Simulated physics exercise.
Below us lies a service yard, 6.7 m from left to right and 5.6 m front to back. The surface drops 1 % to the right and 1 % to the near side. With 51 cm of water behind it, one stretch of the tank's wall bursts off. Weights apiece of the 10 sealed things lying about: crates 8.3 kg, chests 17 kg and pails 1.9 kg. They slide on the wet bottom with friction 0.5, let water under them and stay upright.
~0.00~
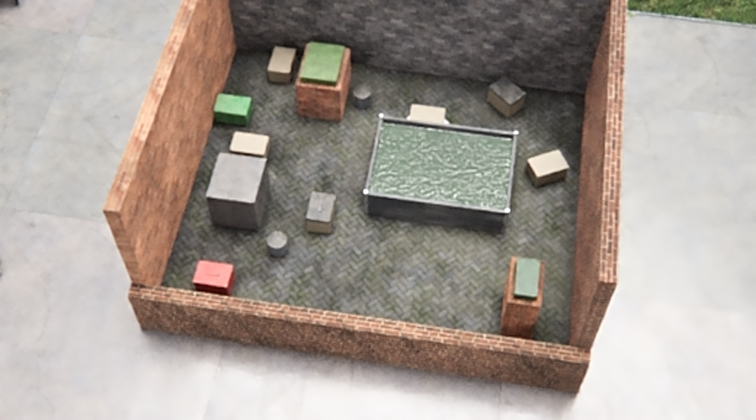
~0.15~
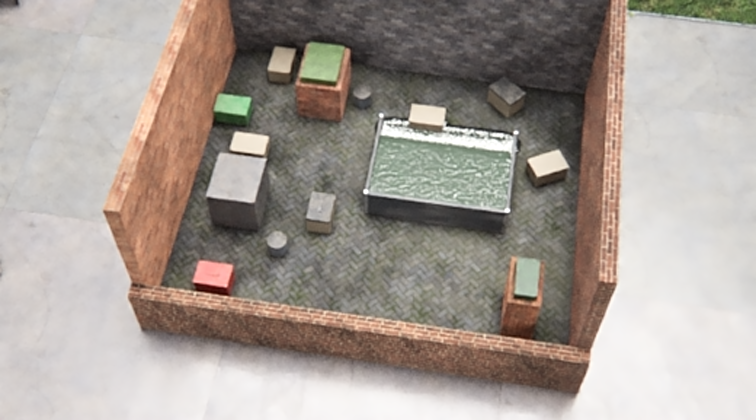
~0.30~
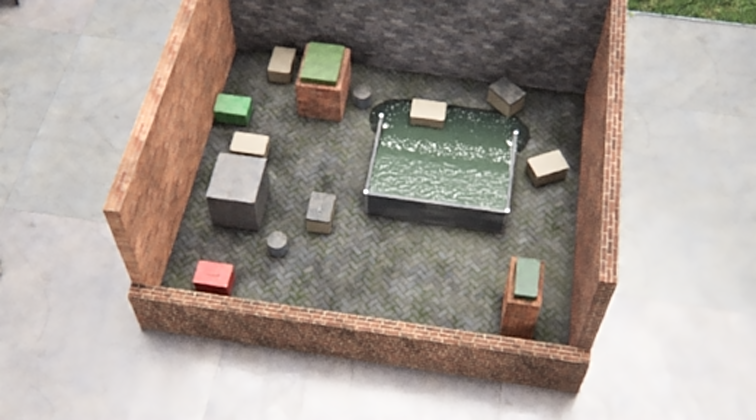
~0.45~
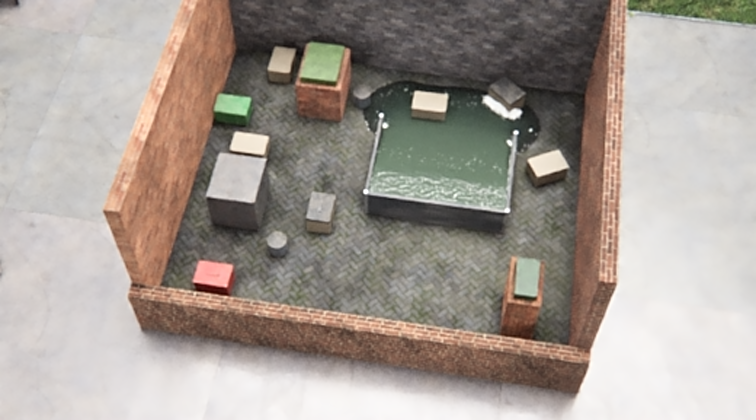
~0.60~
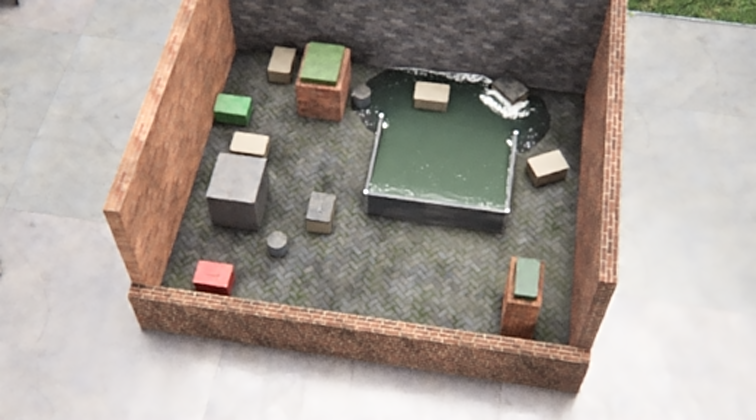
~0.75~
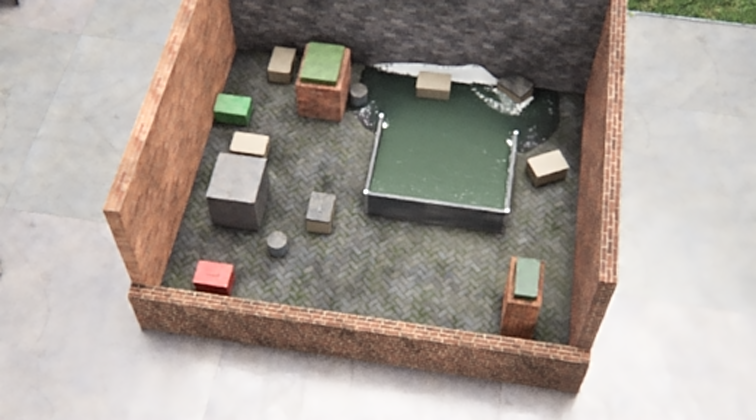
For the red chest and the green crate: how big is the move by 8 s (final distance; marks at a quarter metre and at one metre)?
Red chest barely shifts; green crate travels far.
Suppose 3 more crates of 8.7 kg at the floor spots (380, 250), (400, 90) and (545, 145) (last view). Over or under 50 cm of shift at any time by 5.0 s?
In that order: Short of it, past it, over.
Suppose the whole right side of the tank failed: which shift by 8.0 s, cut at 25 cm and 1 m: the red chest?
Then the red chest holds its place.
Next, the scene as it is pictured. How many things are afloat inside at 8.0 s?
7 of them.
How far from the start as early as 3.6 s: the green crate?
Roughly 60 cm by then.
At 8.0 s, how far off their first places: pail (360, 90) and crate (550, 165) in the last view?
In that order: 450 cm, 250 cm.
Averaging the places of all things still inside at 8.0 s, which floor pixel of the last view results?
Near (347, 223).
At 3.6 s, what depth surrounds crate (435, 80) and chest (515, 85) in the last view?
About 13 and 7 cm.
After 1.6 s the red chest is near (213, 273), 0.0 m from its start, aground; the green crate is near (232, 104), 0.0 m from its start, aground; 3 afloat.
After 3.6 s the red chest is near (213, 273), 0.0 m from its start, aground; the green crate is near (236, 133), 0.7 m from its start, aground; 2 afloat.
After 5.6 s the red chest is near (213, 273), 0.0 m from its start, aground; the green crate is near (245, 156), 1.2 m from its start, afloat; 6 afloat.
After 8.0 s the red chest is near (213, 273), 0.0 m from its start, aground; the green crate is near (286, 163), 1.7 m from its start, afloat; 7 afloat.
